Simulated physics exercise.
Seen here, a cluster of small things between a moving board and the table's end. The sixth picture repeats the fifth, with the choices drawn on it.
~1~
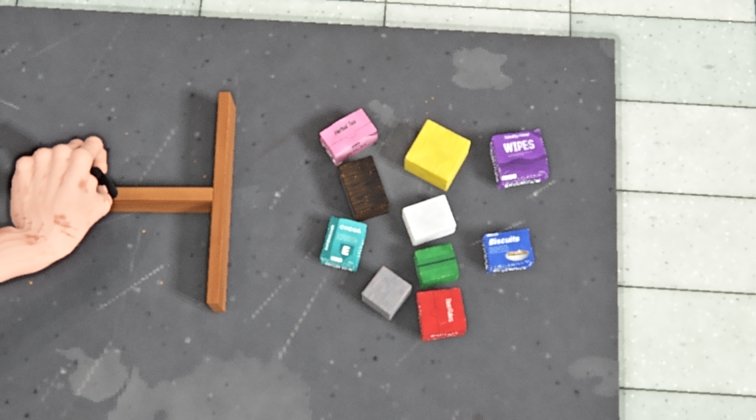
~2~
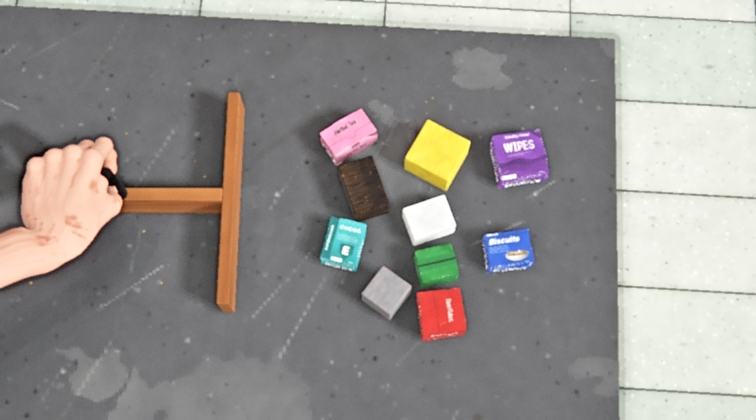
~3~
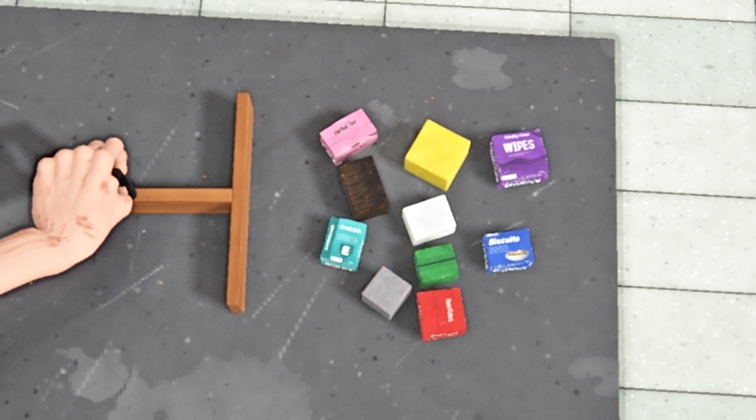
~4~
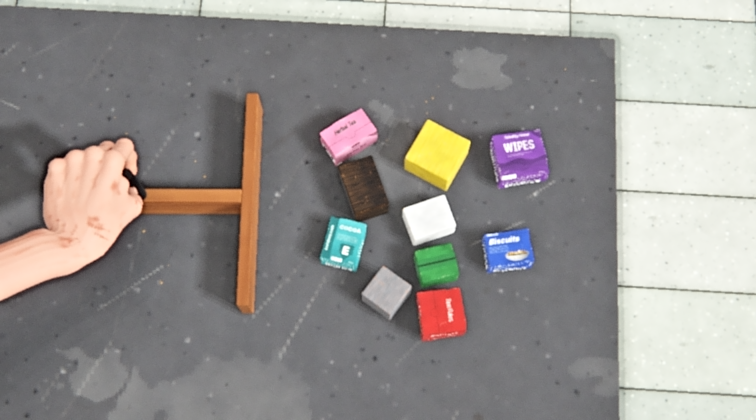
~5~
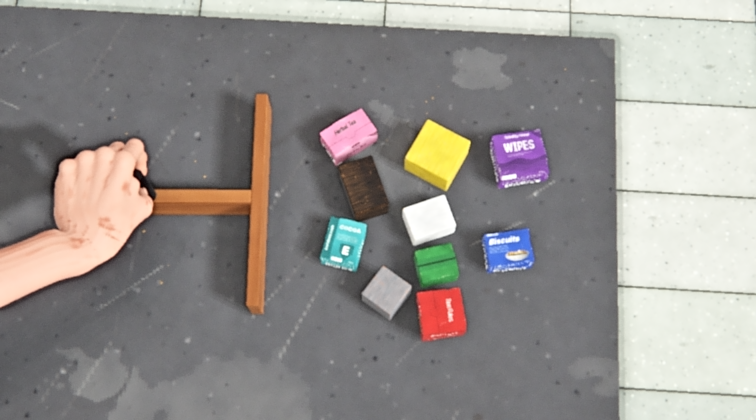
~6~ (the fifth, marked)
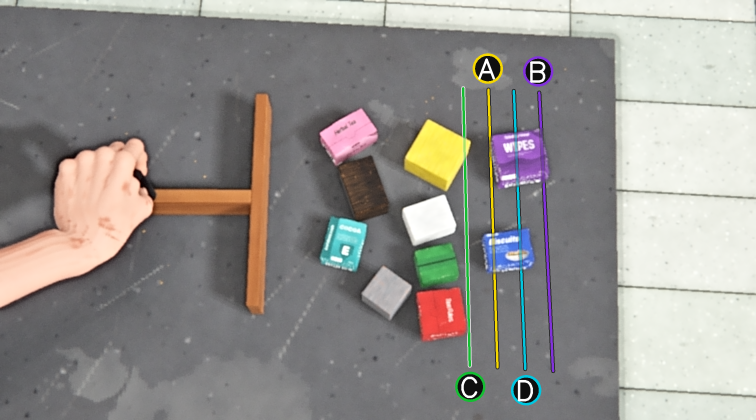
The clip shows a hand sliding a wooden T-shaped board slowly to the right across a dark, scuffed tabletop, narrowing the gap to a cluster of colourful packets and blocks, which stay still and untouched throughout.
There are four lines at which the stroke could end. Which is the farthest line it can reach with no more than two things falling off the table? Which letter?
B.
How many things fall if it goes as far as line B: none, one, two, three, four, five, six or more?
In all, two.
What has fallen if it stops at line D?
It is the blue packet.
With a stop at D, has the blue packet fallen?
By then, yes.
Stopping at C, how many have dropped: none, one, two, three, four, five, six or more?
By then, none.
On the copy, A at (493, 223); B at (546, 226); C at (466, 221); D at (519, 224).
On B. First, board (362, 202); pink packet (397, 134); grey block (392, 293).
Then, board (465, 208); blue packet (571, 257); purple box (571, 164).
Finally, board (547, 213); purple box over the edge; blue packet over the edge; two fallen.
By contrast, A is within the limit but short; C is within the limit but short; D is within the limit but short.
